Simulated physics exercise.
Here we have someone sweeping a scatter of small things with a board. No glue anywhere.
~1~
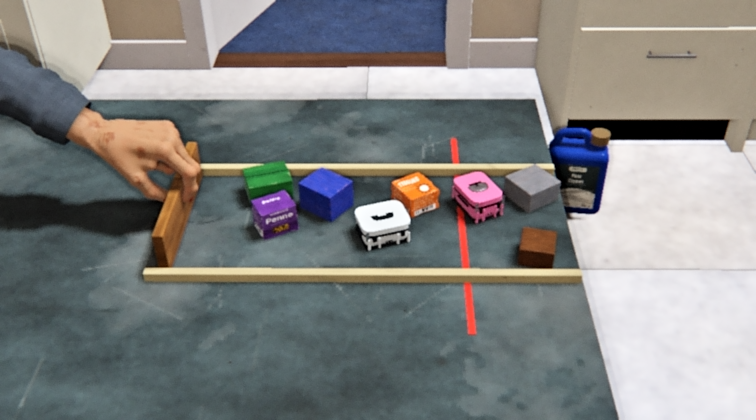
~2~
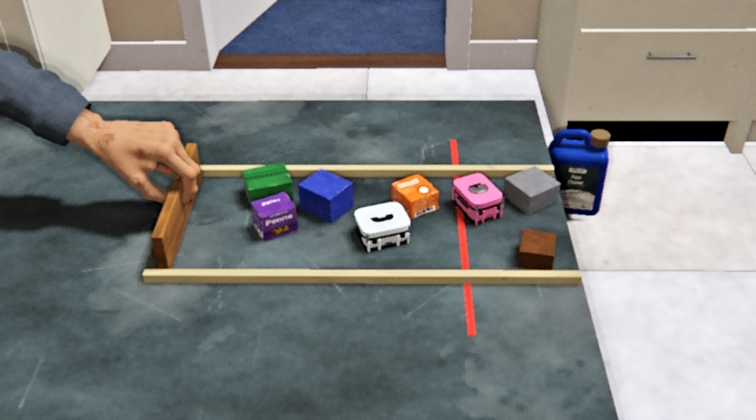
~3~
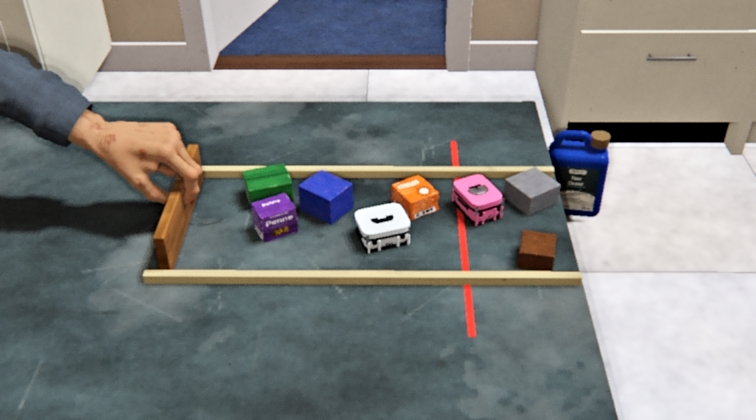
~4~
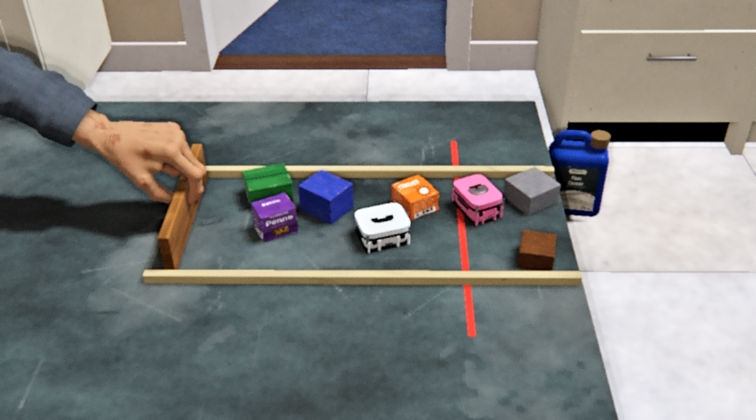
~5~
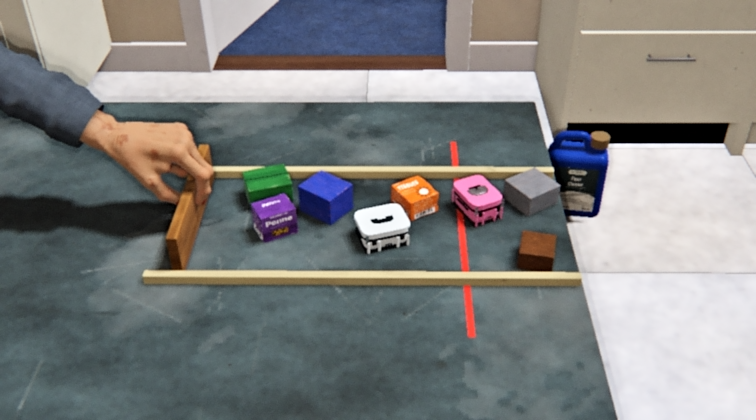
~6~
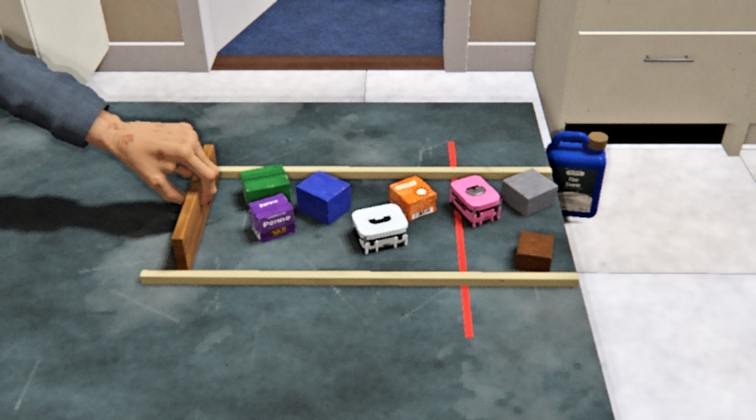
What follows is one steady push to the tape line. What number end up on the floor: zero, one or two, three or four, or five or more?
Outcome: The number that fall off is one or two.
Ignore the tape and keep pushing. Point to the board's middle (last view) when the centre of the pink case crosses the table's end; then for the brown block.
About (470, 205), and (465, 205) for the other.
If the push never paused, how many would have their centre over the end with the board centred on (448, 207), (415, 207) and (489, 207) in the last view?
Past the end: 1, 0 and 3.
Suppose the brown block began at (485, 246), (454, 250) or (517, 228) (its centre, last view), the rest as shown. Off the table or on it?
The brown block survives; holds on; holds on.
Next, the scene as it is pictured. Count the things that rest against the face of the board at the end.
It touches 3.
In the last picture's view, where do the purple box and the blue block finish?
The purple box at (480, 229), the blue block at (485, 203).
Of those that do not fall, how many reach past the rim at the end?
Overhanging: 2.
Soon after, none off yet; grey block at rest near (529, 192); brown block at rest near (535, 252); pink case at rest near (475, 201).
Then, none off yet; grey block moved about its own width near (559, 191); brown block at rest near (535, 252); pink case moved about its own width near (527, 198).
At rest, the number that fall off is one or two; fallen, grey block.
